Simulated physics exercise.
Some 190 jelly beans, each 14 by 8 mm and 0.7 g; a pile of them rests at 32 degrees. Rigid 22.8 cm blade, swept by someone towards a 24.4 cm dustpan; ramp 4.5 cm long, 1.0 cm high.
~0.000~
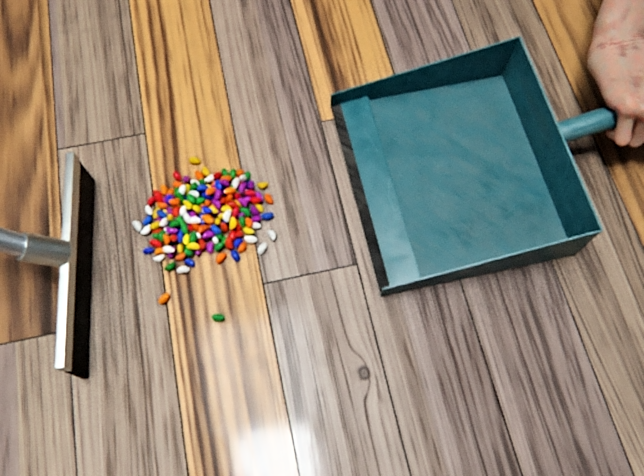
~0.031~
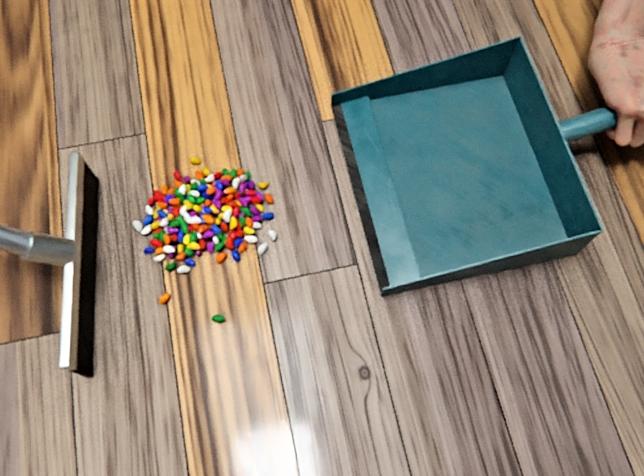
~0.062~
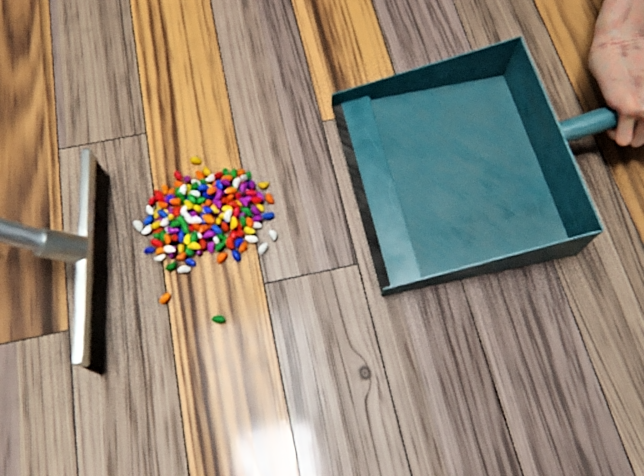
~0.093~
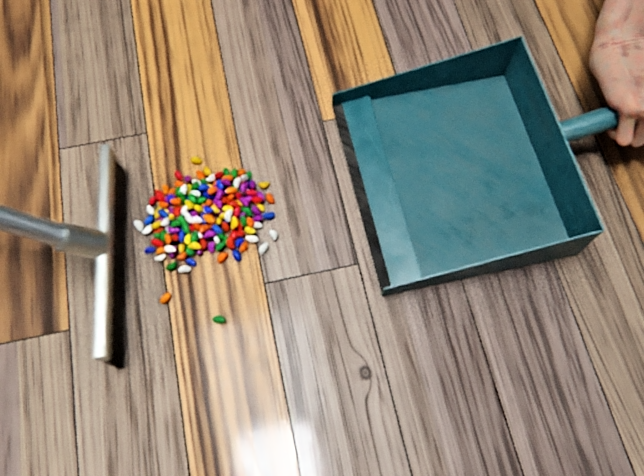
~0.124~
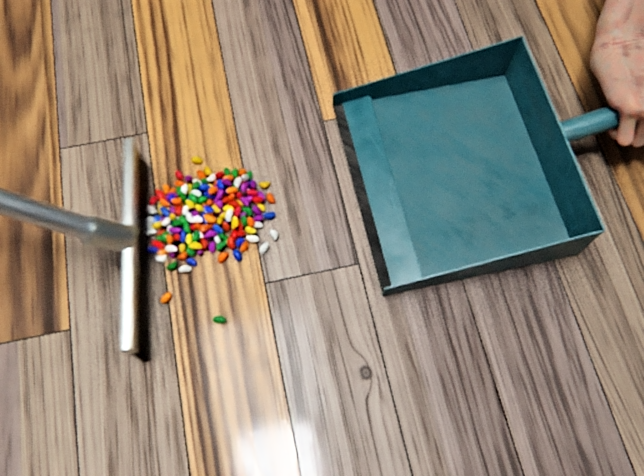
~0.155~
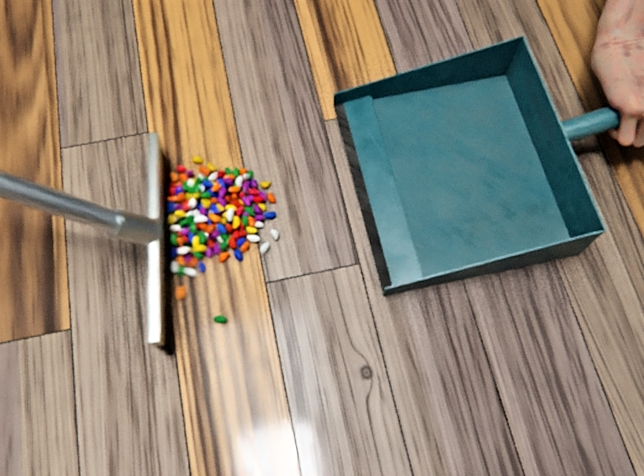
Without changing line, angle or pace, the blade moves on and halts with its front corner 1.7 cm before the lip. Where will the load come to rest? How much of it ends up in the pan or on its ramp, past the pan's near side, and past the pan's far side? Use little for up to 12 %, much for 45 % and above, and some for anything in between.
Pan: Much; near side: Little; far side: Little.
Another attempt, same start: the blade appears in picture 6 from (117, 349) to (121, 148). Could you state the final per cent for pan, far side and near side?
That ends as pan 45, far 5, and near 0.
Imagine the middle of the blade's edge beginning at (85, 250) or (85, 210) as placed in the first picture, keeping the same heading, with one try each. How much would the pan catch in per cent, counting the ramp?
Roughly 50 % and 40 %.
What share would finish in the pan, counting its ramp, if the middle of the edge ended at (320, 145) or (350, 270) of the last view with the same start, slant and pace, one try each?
Roughly 40 per cent for the first try and 45 per cent for the second.
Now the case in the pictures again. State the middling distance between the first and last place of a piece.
Roughly 20 cm.
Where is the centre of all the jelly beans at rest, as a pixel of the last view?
In the last view, approximately (365, 188).
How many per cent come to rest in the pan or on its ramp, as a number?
Estimate: Near 55 %.
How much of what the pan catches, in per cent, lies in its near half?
Roughly 40 in a hundred.
After 0.28 s, middle of the blade 12 cm from the lip; 0 % over the lip, far side 0 %, near side 0 %.
Then, at 0.37 s, middle of the blade 5 cm from the lip; 5 % over the lip, far side 5 %, near side 0 %.
After 0.59 s, middle of the blade 3 cm from the lip; 55 % over the lip, far side 5 %, near side 5 %.
In the end, at 2.6 s, pan 55 %, near side 5 %, far side 5 %, in front of the lip or behind the blade 40 %.
